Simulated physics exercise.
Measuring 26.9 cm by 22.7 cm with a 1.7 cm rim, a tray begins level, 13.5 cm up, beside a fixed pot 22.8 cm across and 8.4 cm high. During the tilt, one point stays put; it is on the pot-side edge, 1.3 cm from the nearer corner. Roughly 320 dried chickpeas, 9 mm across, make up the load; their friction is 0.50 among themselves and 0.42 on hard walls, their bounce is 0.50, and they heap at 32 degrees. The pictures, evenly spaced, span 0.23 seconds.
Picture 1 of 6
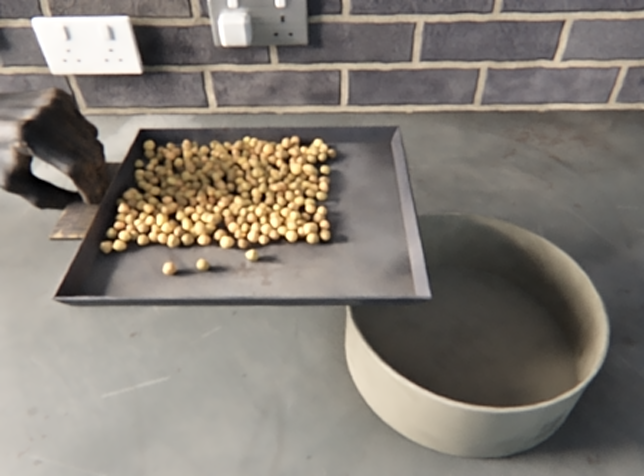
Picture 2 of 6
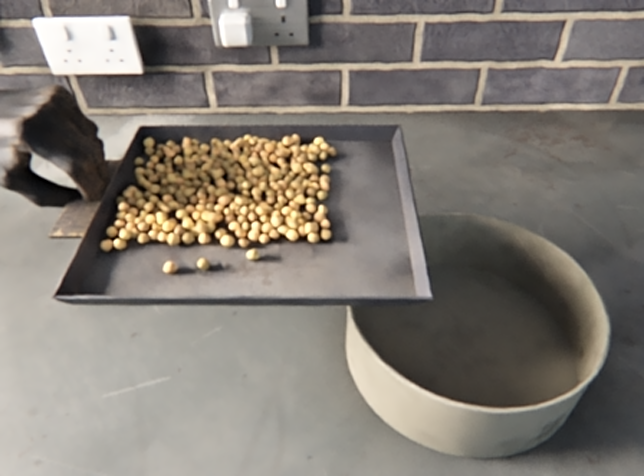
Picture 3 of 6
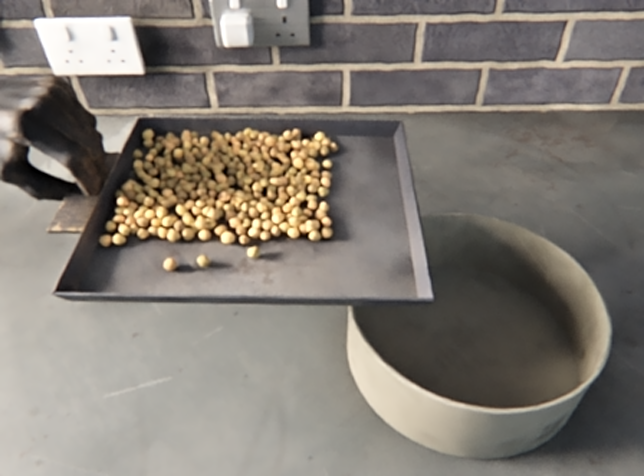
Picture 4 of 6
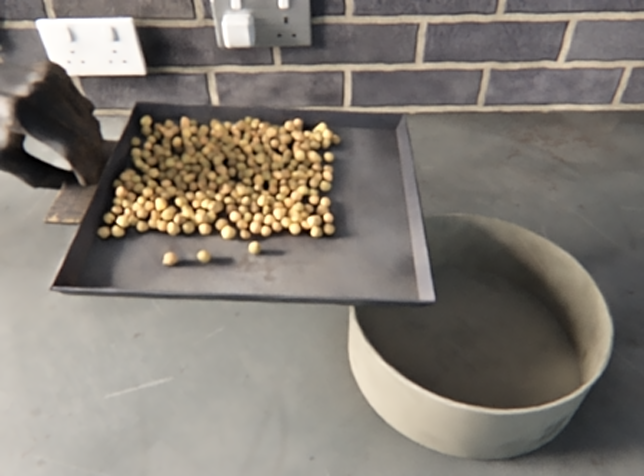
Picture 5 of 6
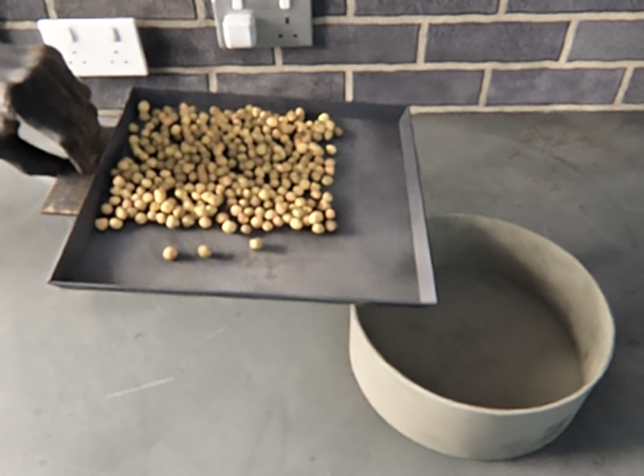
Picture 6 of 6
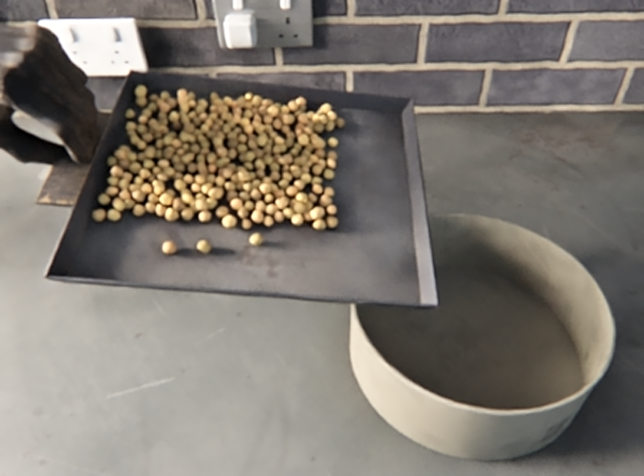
On a grey worktop before a dark brick wall with white sockets, a dark gripper holds a level tray of dried chickpeas beside a round, empty pot. The gripper slowly raises the tray's left side, slanting it modestly toward the pot at right, while the chickpeas keep their places on it.
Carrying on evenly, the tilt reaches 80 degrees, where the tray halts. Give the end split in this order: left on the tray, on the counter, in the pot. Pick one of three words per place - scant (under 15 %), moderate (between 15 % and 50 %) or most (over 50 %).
My call is tray: Scant, counter: Moderate, pot: Most.
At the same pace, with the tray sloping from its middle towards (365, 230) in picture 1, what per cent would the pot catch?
95 %.
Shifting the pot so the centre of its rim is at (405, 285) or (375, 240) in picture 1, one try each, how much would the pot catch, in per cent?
I'd say close to 55 percent for the first spot and 0 percent for the second.
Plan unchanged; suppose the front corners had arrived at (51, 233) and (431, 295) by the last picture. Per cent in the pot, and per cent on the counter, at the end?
Pot 100; counter 0.
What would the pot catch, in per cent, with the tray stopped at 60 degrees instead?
I'd put it at close to 35 per cent.
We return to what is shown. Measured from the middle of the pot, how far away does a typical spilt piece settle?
Some 18 cm.
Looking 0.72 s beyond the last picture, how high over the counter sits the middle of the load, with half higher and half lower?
About 14 cm.
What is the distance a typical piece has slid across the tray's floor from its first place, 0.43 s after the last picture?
About 10 cm.
Then, 0.43 s after the last picture, tilt 45 degrees; the tray holds 100 %, the pot 0 %.
Then, 0.72 s after the last picture, tilt 67 degrees; the tray holds 55 %, the pot 15 %.
Then, 1.11 s after the last picture, tilt 80 degrees; the tray holds 5 %, the pot 50 %.
In the end, tray 0 %, counter 40 %, pot 60 %.
